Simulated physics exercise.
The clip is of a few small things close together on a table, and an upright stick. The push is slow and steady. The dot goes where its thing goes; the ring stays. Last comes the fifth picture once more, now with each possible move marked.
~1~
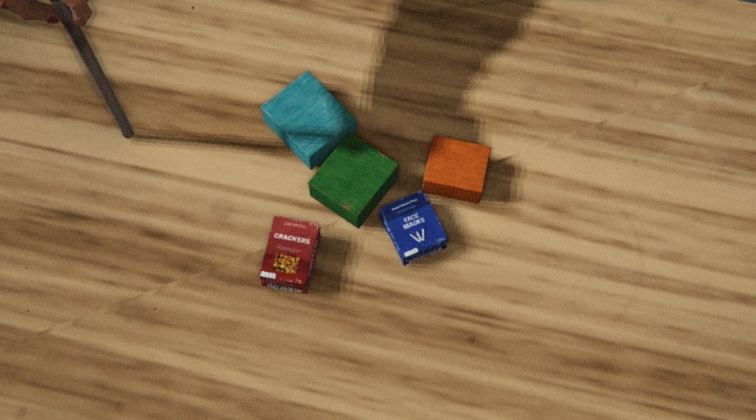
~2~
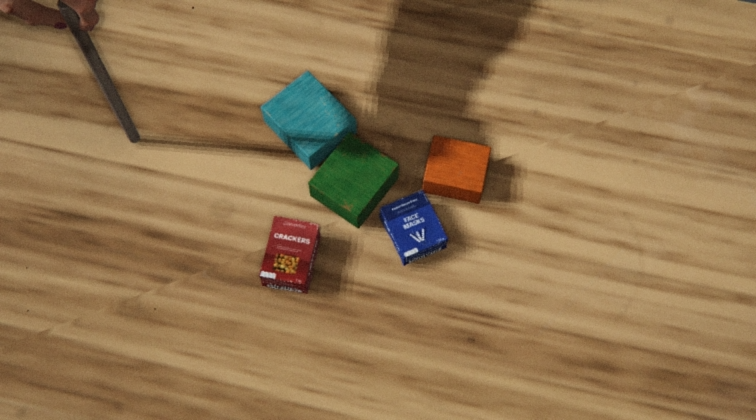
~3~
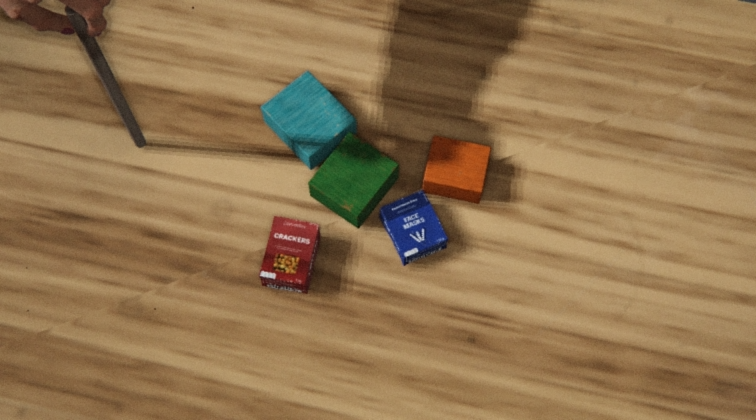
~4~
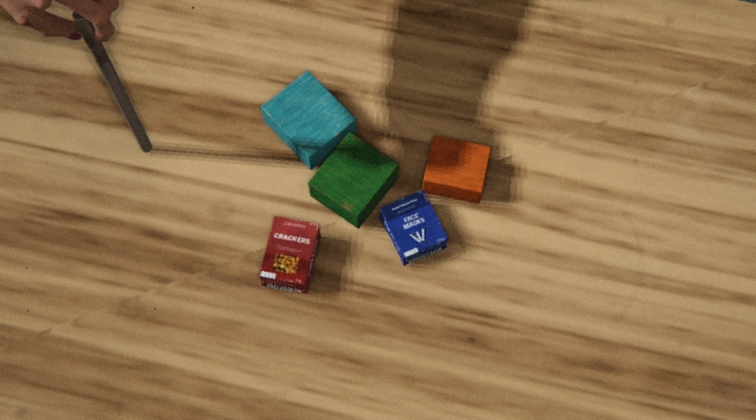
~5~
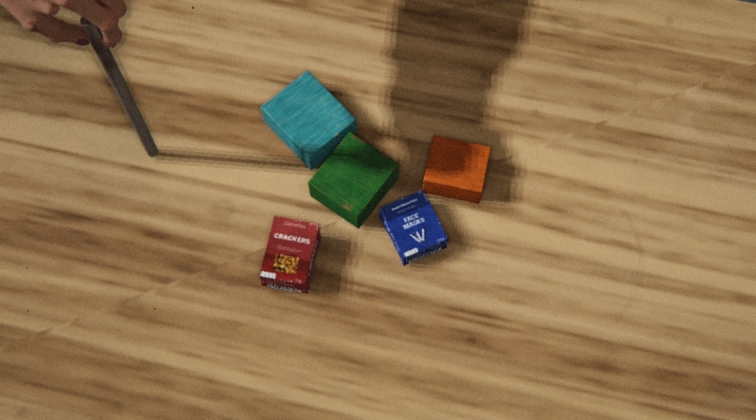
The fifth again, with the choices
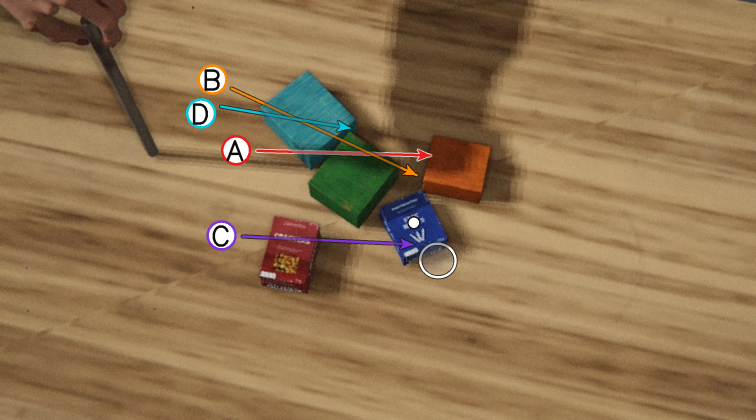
A hand slowly moves an upright stick rightward near still blocks and small boxes on a table.
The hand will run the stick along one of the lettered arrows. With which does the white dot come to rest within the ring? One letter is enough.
With D the dot lies in the ring.
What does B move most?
It is the turquoise block.
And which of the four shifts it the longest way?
That is B.
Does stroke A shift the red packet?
On that stroke, no.
On the marked copy, A from (257, 151) to (431, 155); B from (232, 88) to (417, 175); C from (243, 236) to (413, 244); D from (221, 107) to (350, 128); the ring at (438, 260); the white dot at (414, 223).
Following D. Soon after the start, foot of the stick (268, 115); blue box (414, 228).
Later, foot of the stick (316, 124); blue box (428, 239); turquoise block (356, 136); green block (379, 199).
In the end, foot of the stick (350, 129); blue box (440, 263); turquoise block (387, 149); green block (398, 215); the dot on the blue box is in the ring.
As for the rest, A leaves the dotted thing at (416, 243); B leaves the dotted thing at (473, 332); C leaves the dotted thing at (435, 221).
